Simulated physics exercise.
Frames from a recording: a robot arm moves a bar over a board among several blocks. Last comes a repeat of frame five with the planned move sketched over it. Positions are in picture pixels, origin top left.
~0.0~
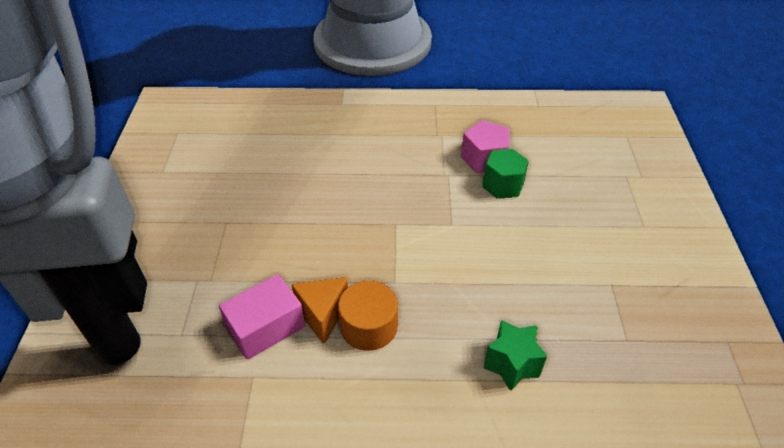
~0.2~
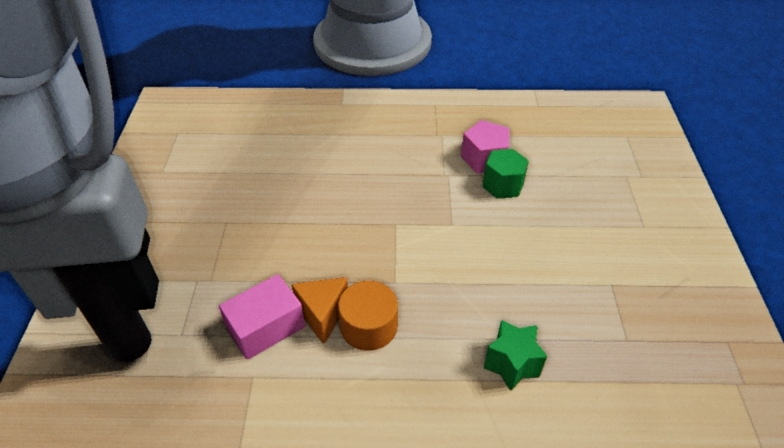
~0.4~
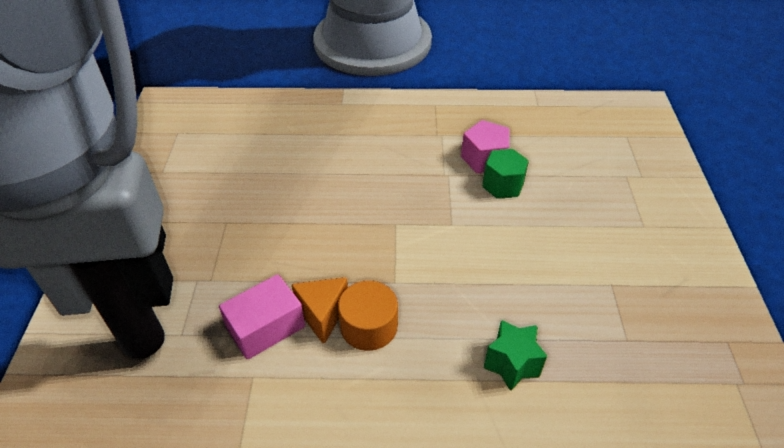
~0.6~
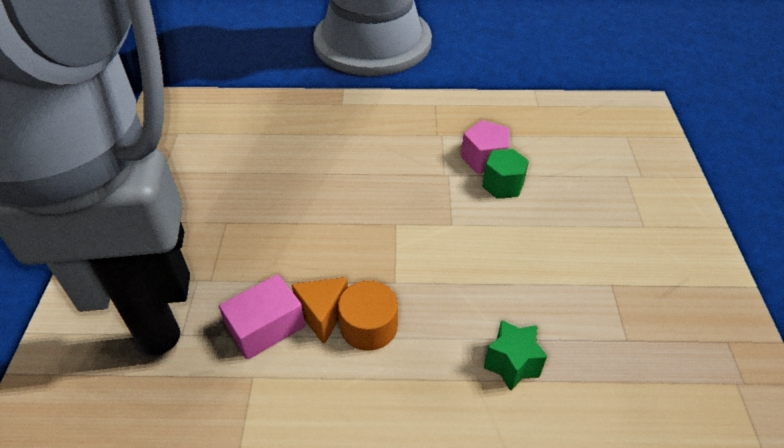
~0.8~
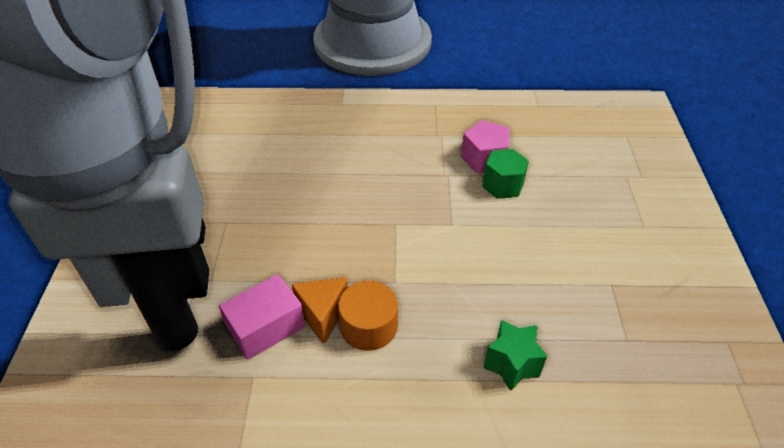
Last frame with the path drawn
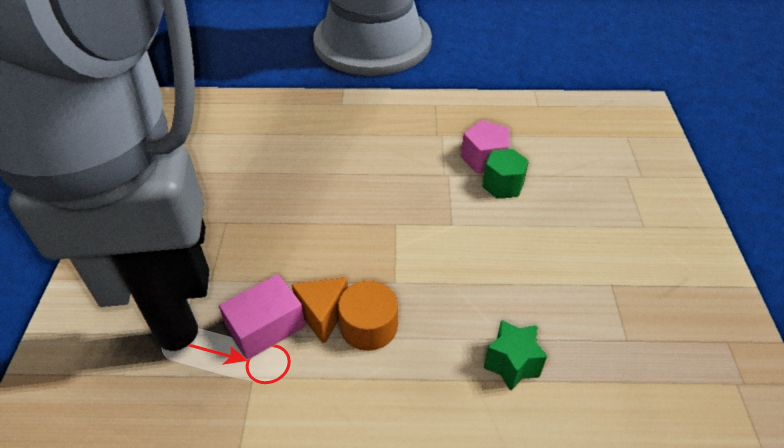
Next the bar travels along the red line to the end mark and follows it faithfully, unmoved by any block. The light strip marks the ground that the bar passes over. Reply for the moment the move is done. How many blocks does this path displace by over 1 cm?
My count: 2.
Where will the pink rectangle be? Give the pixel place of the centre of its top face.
Around pixel (289, 297).
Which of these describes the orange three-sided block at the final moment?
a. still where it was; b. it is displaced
Letter b.
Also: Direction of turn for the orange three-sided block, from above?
Rotates clockwise.
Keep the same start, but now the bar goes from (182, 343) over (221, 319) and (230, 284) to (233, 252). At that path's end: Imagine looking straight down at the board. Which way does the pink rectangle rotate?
It swings round clockwise.
Path on the board, from (182, 343) via (224, 355), ending at (268, 364).
The first path, step by step. Halfway along, bar (220, 345); pink rectangle (266, 304); orange three-sided block (324, 292).
At the end, bar (265, 354); pink rectangle (289, 297), turned 40° anticlockwise; orange three-sided block (340, 276), turned 30° clockwise; orange round block (373, 303).
